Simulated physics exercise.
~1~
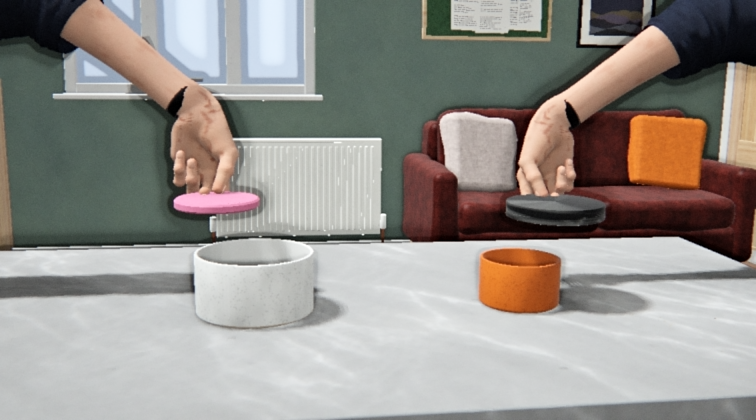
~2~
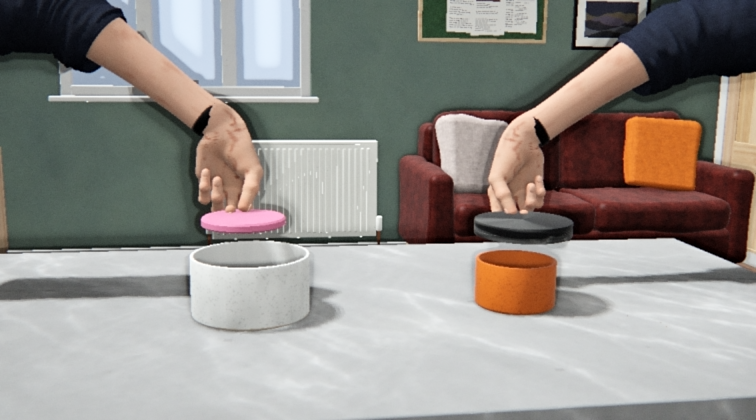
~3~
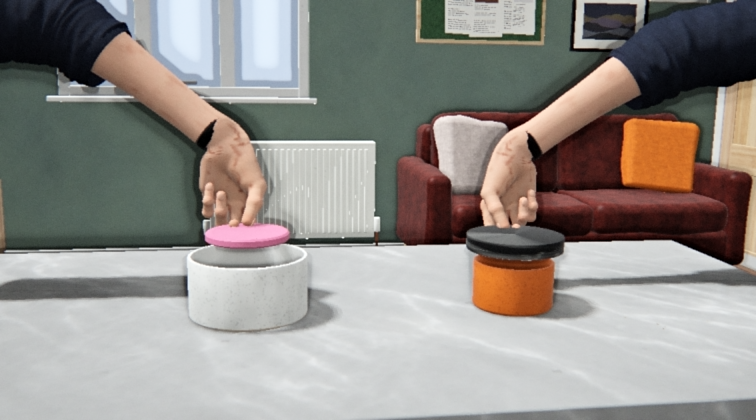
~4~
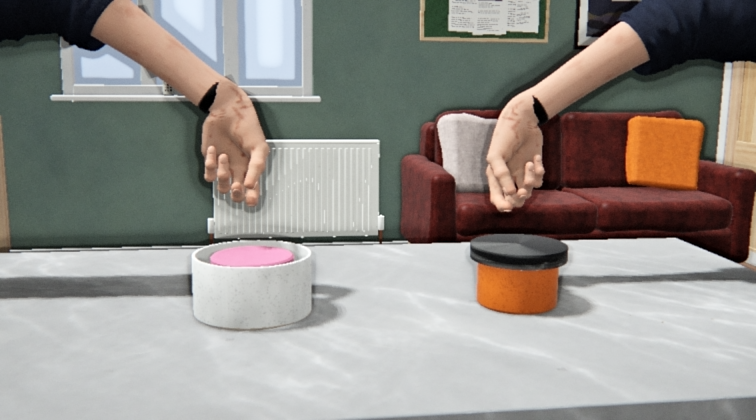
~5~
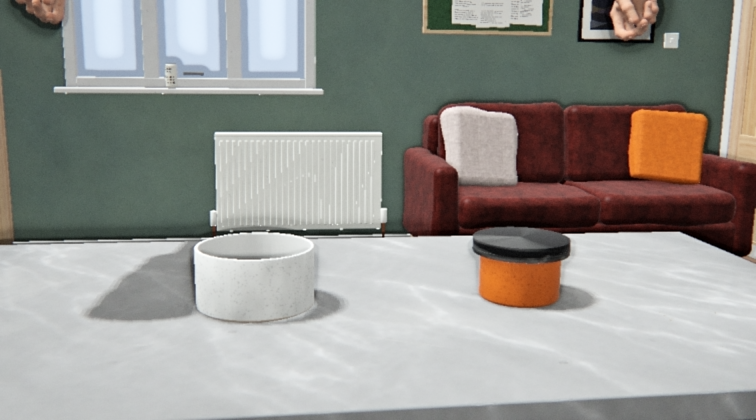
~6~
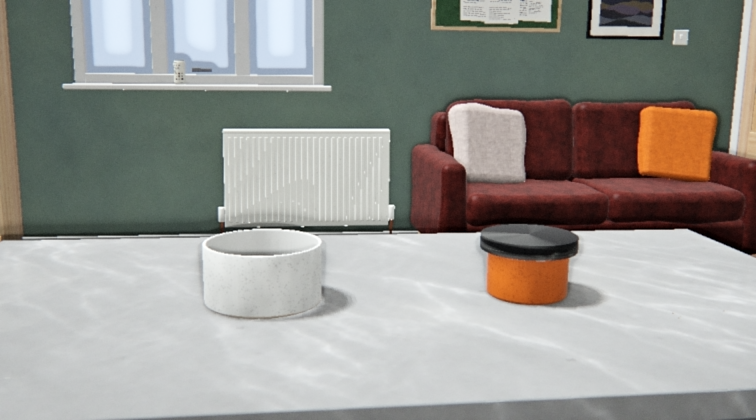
At first, two hands hold round discs above a pair of open pots on a pale marbled surface, a pink one over the white pot at left and a black one over the smaller orange pot at right. Both hands lower their discs toward the openings, the black one reaching its rim while the pink one hovers just over the white pot. The fingers then let go and lift away, and the pink disc slips down inside the rim. The hands withdraw, leaving the black disc resting across the orange pot while the pink one is lost from sight within the white pot.
